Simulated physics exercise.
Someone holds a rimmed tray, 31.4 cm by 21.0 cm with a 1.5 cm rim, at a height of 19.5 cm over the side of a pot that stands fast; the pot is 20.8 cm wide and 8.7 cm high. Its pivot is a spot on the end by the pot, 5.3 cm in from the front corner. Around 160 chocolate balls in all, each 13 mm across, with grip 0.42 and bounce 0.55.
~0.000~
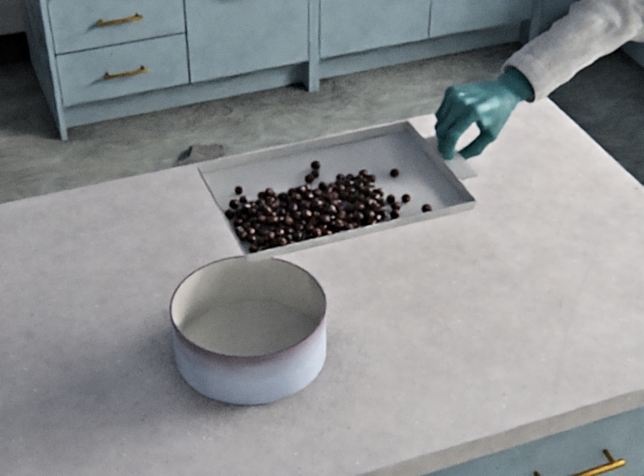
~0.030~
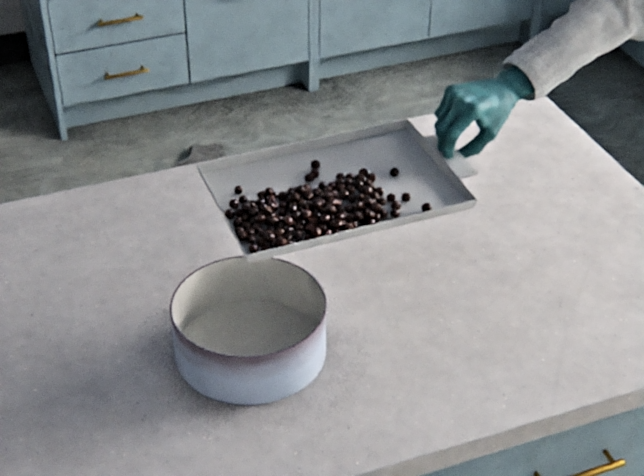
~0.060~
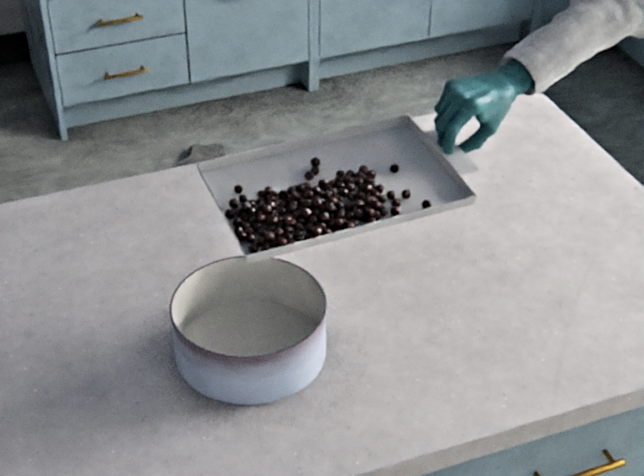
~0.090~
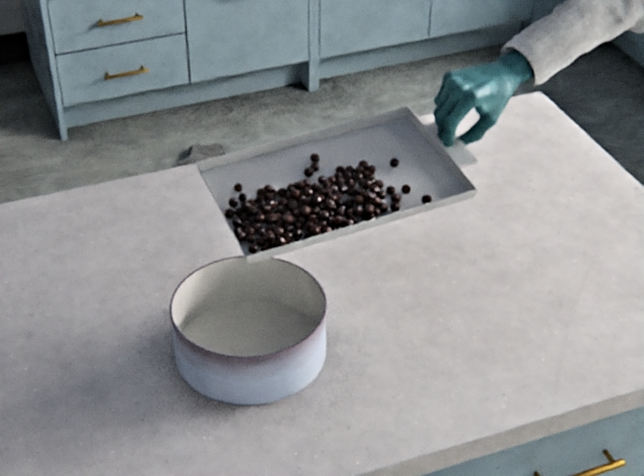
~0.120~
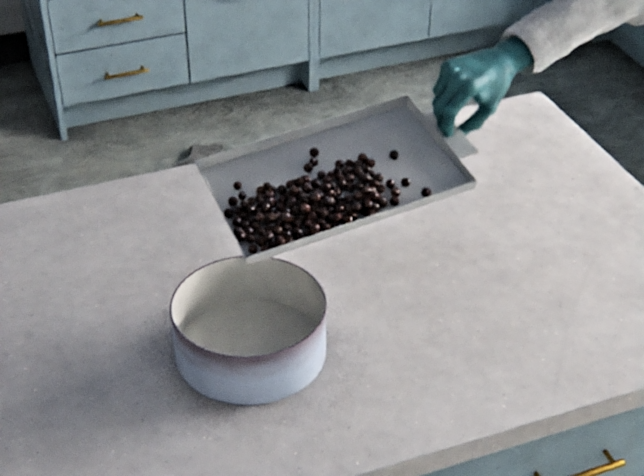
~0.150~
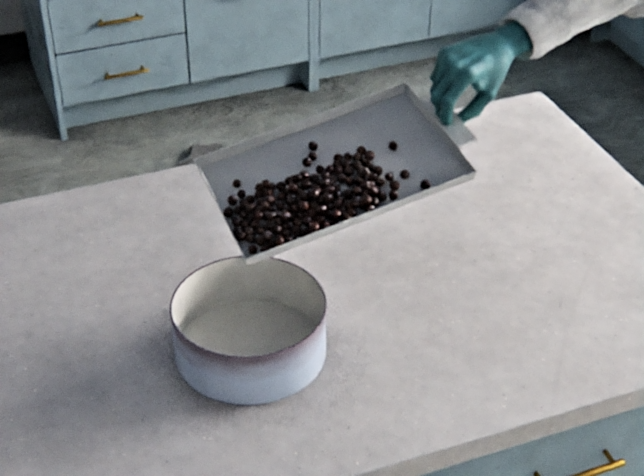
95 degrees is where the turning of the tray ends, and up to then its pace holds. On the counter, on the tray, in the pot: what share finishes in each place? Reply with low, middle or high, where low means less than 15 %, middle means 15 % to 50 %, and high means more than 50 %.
My answer: Counter - middle; tray - low; pot - high.
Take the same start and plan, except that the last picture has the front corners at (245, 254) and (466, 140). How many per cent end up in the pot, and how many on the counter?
Per cent by place - pot 40, counter 60.
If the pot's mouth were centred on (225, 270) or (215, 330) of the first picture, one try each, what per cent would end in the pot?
Some 20 and 95 per cent.
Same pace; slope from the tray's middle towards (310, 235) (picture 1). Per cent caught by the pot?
Near 80 percent, give or take.
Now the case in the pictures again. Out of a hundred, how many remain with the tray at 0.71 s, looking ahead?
Around 75 percent.
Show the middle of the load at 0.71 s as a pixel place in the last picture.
Roughly pixel (235, 228).
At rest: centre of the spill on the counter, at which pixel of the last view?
Roughly at pixel (115, 425) in the last view.
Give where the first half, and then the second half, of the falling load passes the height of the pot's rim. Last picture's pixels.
First near (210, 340), then at (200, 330).
After 0.49 s, tilt 52 degrees; the tray holds 100 %, the pot 0 %.
Then, at 0.71 s, tilt 79 degrees; the tray holds 75 %, the pot 10 %.
After 1.05 s, tilt 95 degrees; the tray holds 0 %, the pot 70 %.
In the end, at 2.1 s, counter 25 %, tray 0 %, pot 75 %.
